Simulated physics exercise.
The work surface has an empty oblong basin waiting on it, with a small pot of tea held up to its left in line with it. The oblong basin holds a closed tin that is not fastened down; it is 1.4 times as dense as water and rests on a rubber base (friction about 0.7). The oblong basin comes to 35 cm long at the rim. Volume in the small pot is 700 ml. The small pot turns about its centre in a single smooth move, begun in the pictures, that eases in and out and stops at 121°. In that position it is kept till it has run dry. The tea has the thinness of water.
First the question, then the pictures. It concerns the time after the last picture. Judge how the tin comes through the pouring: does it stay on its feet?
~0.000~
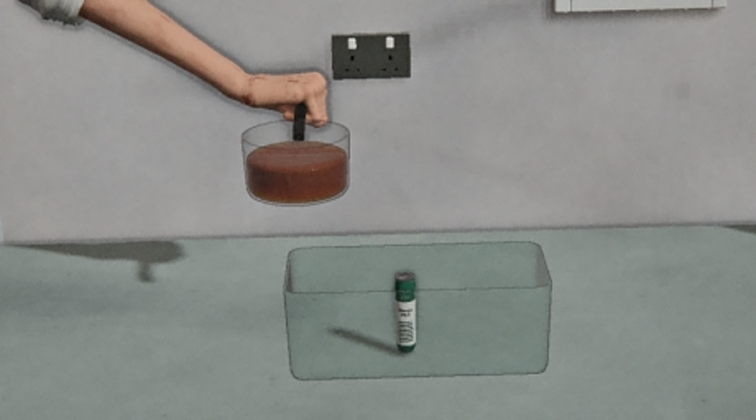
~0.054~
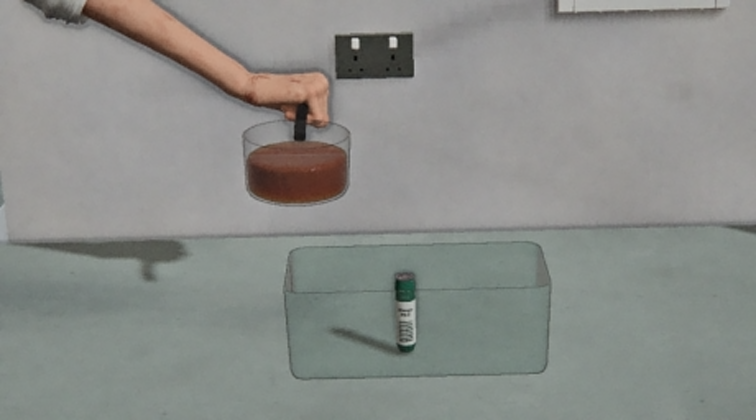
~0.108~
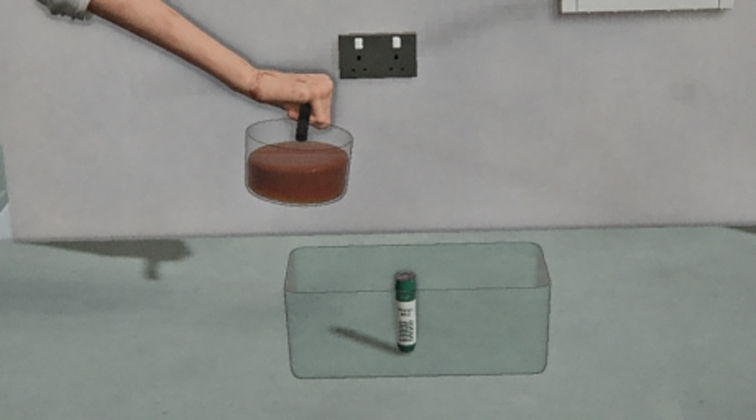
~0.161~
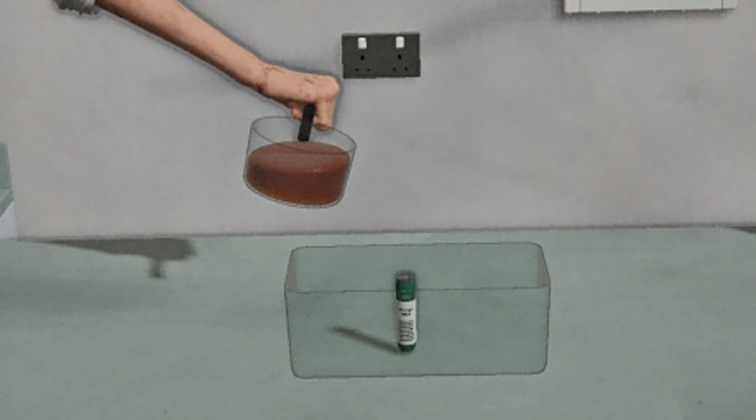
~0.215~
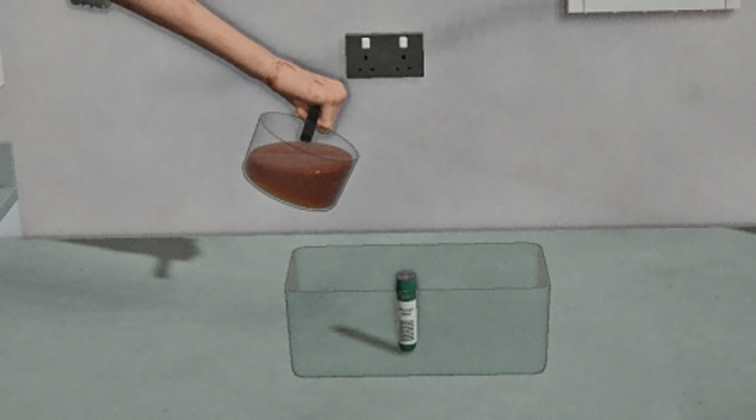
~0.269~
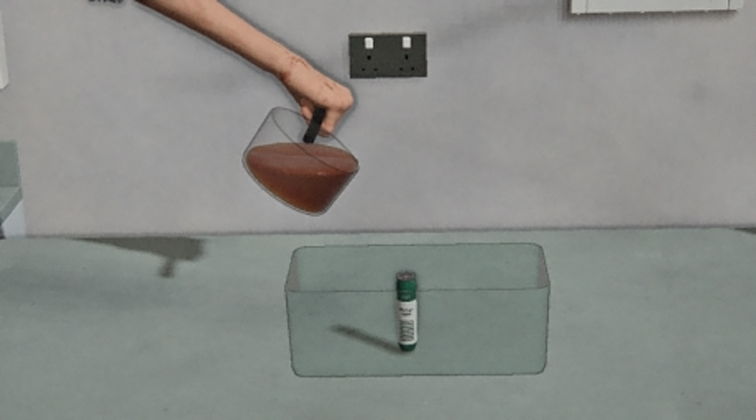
No, it tips.
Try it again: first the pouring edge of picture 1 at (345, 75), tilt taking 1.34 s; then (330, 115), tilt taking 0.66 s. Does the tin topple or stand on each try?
Run one: It does not tip. Run two: It tumbles.
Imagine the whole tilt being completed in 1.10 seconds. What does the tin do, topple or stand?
Then the tin does not tip.
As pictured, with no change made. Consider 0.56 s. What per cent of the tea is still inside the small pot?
Around 24 percent.
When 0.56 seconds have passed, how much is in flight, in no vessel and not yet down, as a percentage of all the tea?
46 %.
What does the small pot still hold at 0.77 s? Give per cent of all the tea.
Close to 2 percent of the total.
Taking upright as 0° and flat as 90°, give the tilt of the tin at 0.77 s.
The tilt comes to near 5°.
Then, 0.56 s in, the tilt is 105° and 24 per cent is still to pour; the tin stands where it began.
Then, 0.77 s in, the tilt is 121° and 2 per cent is still to pour; the tin leans 7°.
Then, 0.99 s in, the tilt is 121° and 0 per cent is still to pour; the tin leans 47°.
Then, 1.23 s in, the tilt is 121° and 0 per cent is still to pour; the tin lies on its side.
Finally, the tin lies on its side.
